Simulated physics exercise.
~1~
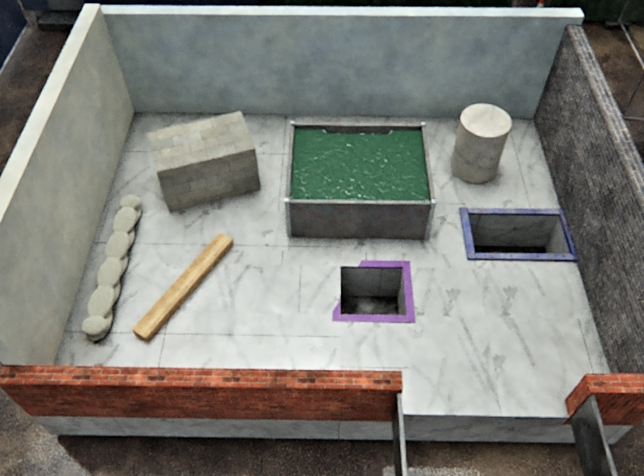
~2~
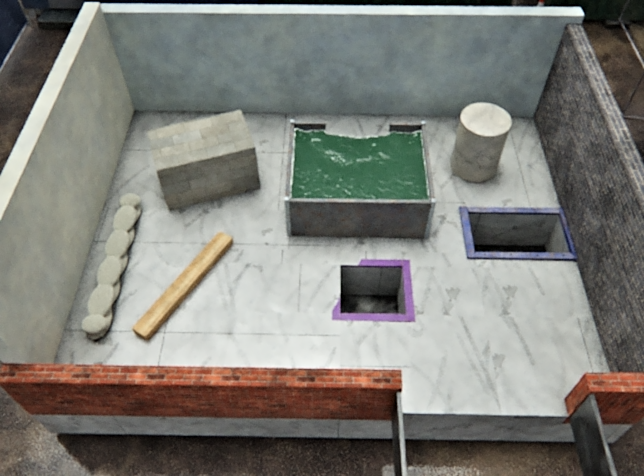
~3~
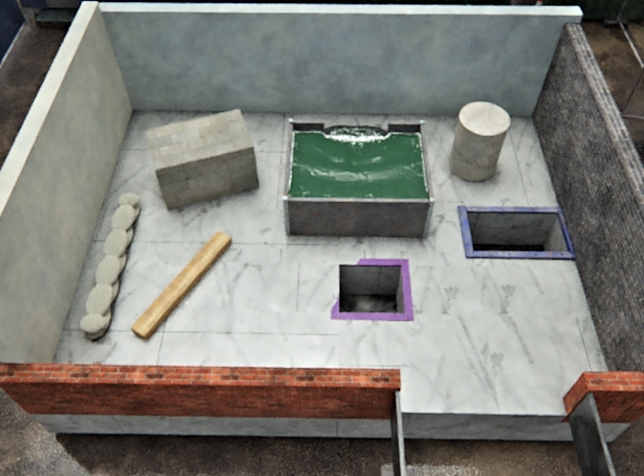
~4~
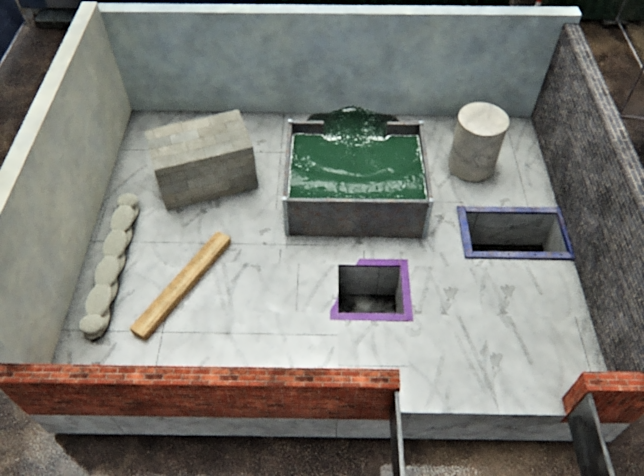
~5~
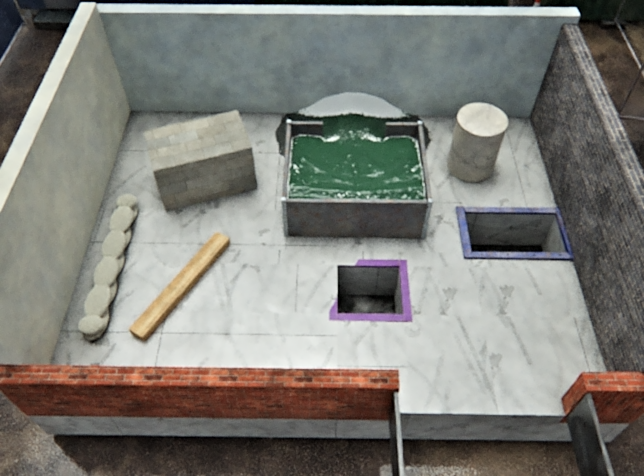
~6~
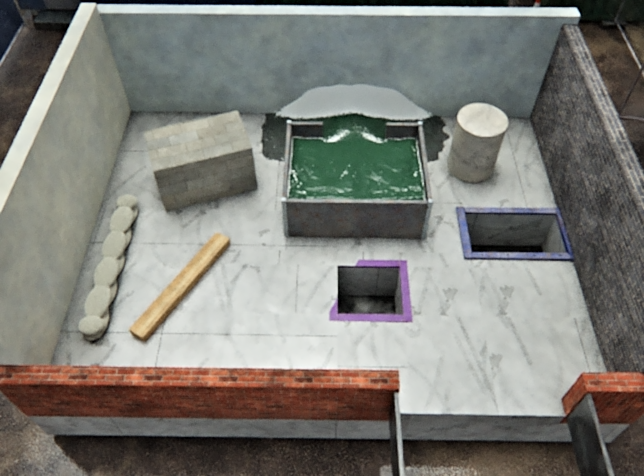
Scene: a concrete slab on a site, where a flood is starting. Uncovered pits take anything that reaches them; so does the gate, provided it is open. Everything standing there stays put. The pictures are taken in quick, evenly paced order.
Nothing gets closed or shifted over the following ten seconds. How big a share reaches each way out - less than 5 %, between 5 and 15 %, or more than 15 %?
The gate will receive a cut falling short of five per cent; the blue pit will receive a cut exceeding fifteen per cent; the purple pit will receive a cut falling short of five per cent.
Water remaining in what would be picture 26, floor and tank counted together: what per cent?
That works out to about 96 per cent.
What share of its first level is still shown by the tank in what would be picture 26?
About 36 %.
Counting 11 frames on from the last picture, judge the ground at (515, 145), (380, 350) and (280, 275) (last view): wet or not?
Drenched; left dry; left dry.
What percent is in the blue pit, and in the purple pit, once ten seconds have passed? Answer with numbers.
Close to 24 per cent, and close to 2 per cent.
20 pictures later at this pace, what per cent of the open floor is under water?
I'd say 40 per cent.
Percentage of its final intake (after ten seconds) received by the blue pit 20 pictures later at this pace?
Roughly 20 per cent.
A moment on, water covers 15 % of the floor; the gate 0 %, the blue pit 0 %, the purple pit 0 %.
Next, water covers 30 % of the floor; the gate 0 %, the blue pit 0 %, the purple pit 0 %.
Then, water covers 40 % of the floor; the gate 0 %, the blue pit 5 %, the purple pit 0 %.
Later, water covers 60 % of the floor; the gate 0 %, the blue pit 16 %, the purple pit 0 %.
In the end, water covers 85 % of the floor; the gate 2 %, the blue pit 24 %, the purple pit 2 %.
